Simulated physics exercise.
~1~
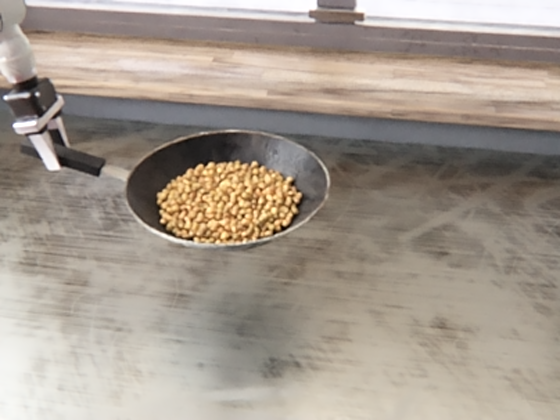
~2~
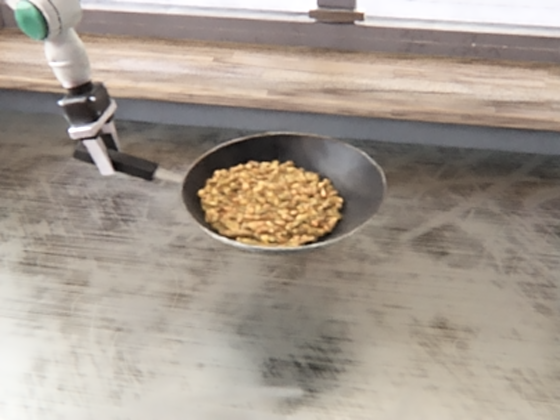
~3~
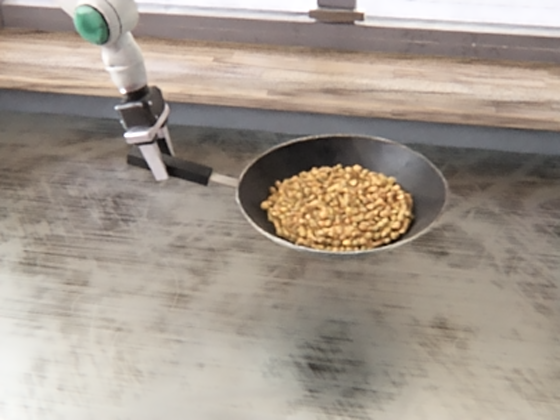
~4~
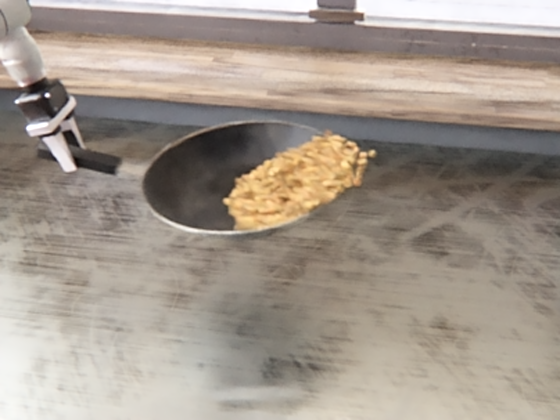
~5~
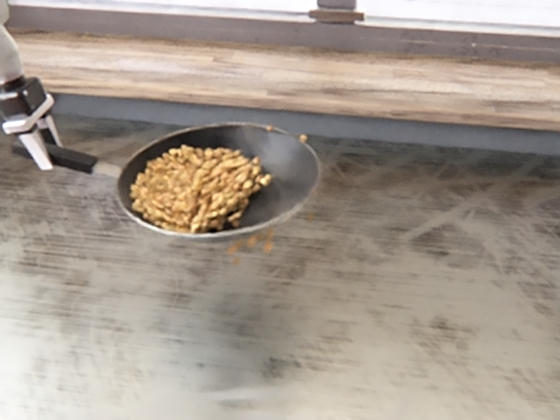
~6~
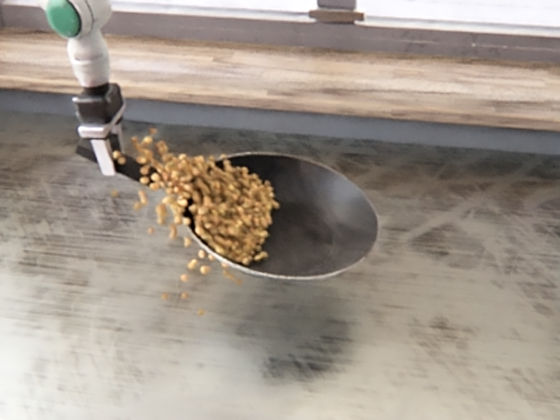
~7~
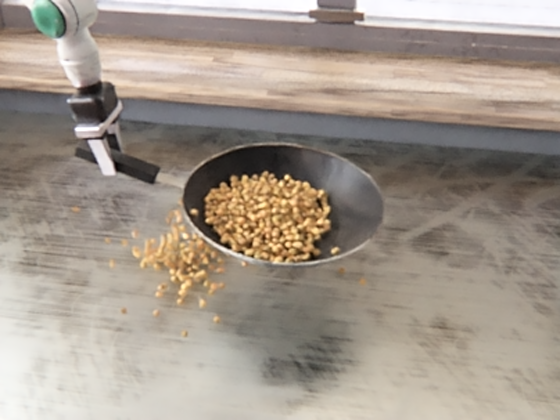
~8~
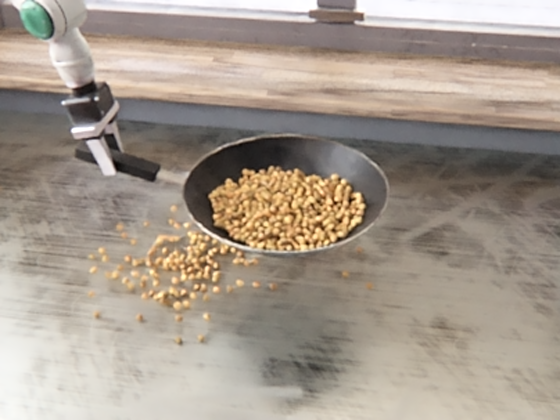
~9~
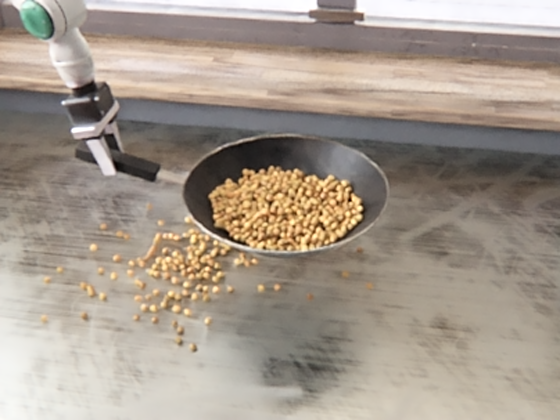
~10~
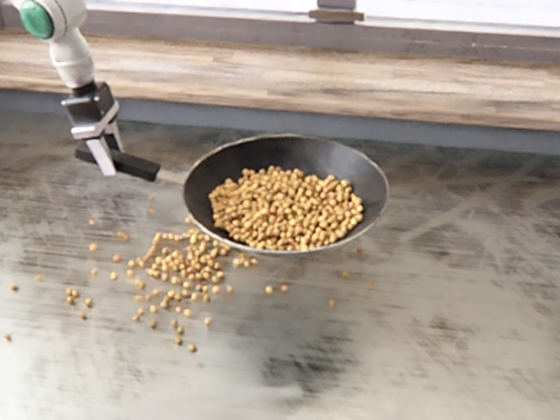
The clip opens with a robot arm at the left holding a dark frying pan heaped with dried chickpeas above a worn, grey-brown tabletop. The arm carries the pan to the right, then draws it back to the left, and the chickpeas slide up against the right side of the rim. As the pan moves right again, the load surges to the left and a cluster spills over the edge near the handle. The spilled chickpeas scatter across the table while the pan levels out. It ends with the pan held still, most chickpeas inside and a loose spread lying below to the left.
